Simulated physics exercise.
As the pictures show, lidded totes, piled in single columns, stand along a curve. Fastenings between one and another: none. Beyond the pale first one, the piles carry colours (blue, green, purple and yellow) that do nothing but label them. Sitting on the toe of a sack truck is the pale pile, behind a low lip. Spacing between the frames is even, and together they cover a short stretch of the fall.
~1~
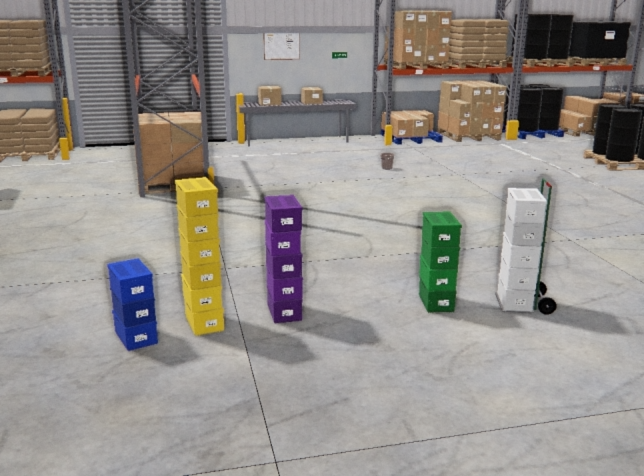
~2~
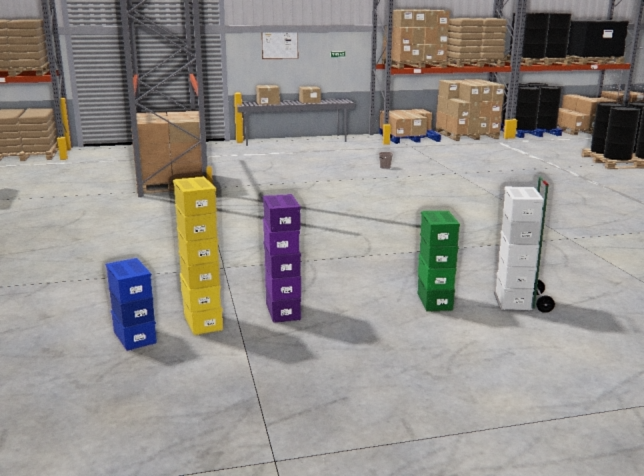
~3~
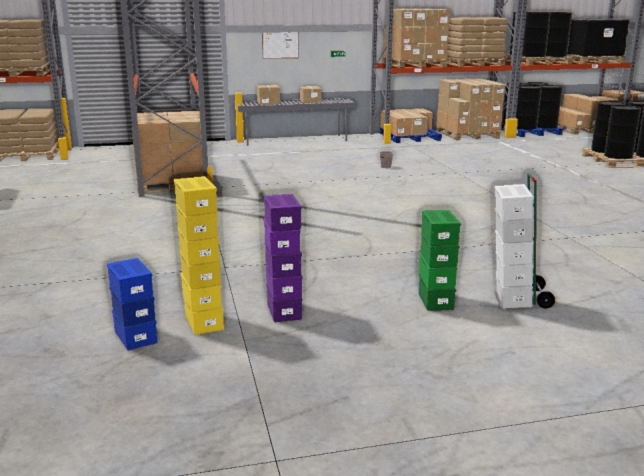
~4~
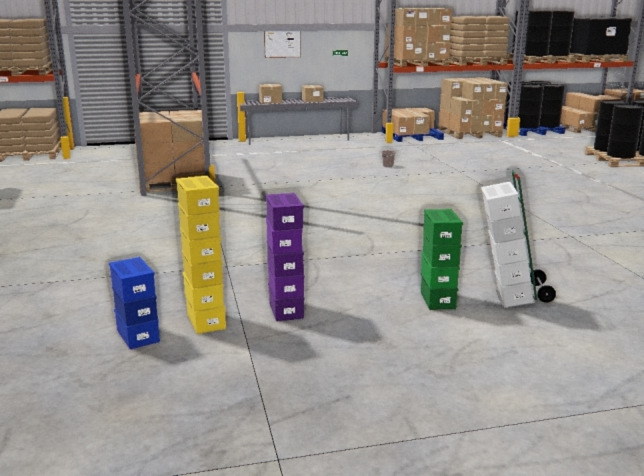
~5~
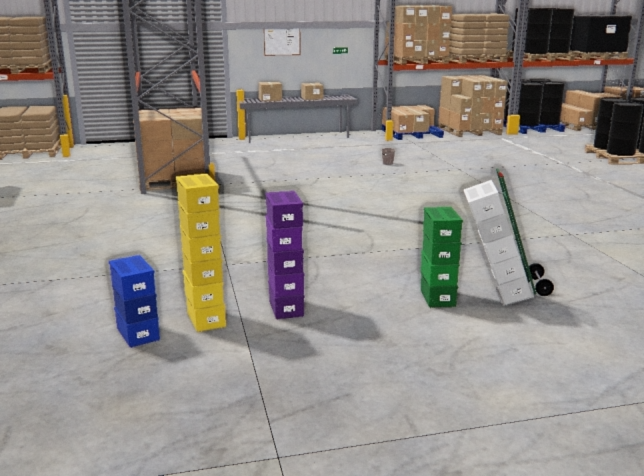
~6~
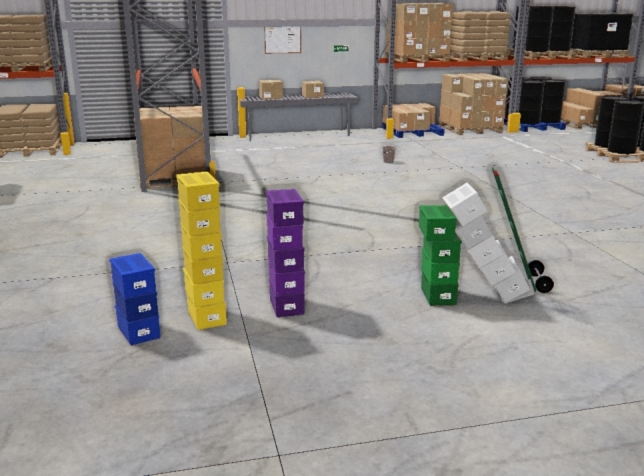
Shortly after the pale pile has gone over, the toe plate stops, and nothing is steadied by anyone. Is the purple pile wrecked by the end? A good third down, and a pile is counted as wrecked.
No.
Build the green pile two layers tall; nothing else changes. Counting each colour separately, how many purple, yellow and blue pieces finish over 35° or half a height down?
The counts are purple 0, yellow 0 and blue 0.
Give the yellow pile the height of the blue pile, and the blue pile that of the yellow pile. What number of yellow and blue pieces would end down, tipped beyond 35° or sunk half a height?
The counts are yellow 0, blue 0.
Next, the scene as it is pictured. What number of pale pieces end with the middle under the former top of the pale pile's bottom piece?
Pale pieces: 4.
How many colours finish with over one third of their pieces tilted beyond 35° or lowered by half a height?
The total is 1.
Soon, 5 of the pale pile down; none of the 5 purple totes down (0 of 18 in all colours); top purple tote unmoved; top green tote tipped a little.
A while on, 5 of the pale pile down; none of the 5 purple totes down (3 of 18 in all colours); top purple tote unmoved; top green tote on its side.
Finally, 5 of the pale pile down; none of the 5 purple totes down (3 of 18 in all colours); top purple tote unmoved; top green tote upside down. Seen by the last camera, middles, top purple tote near (285, 208), top green tote near (319, 288).
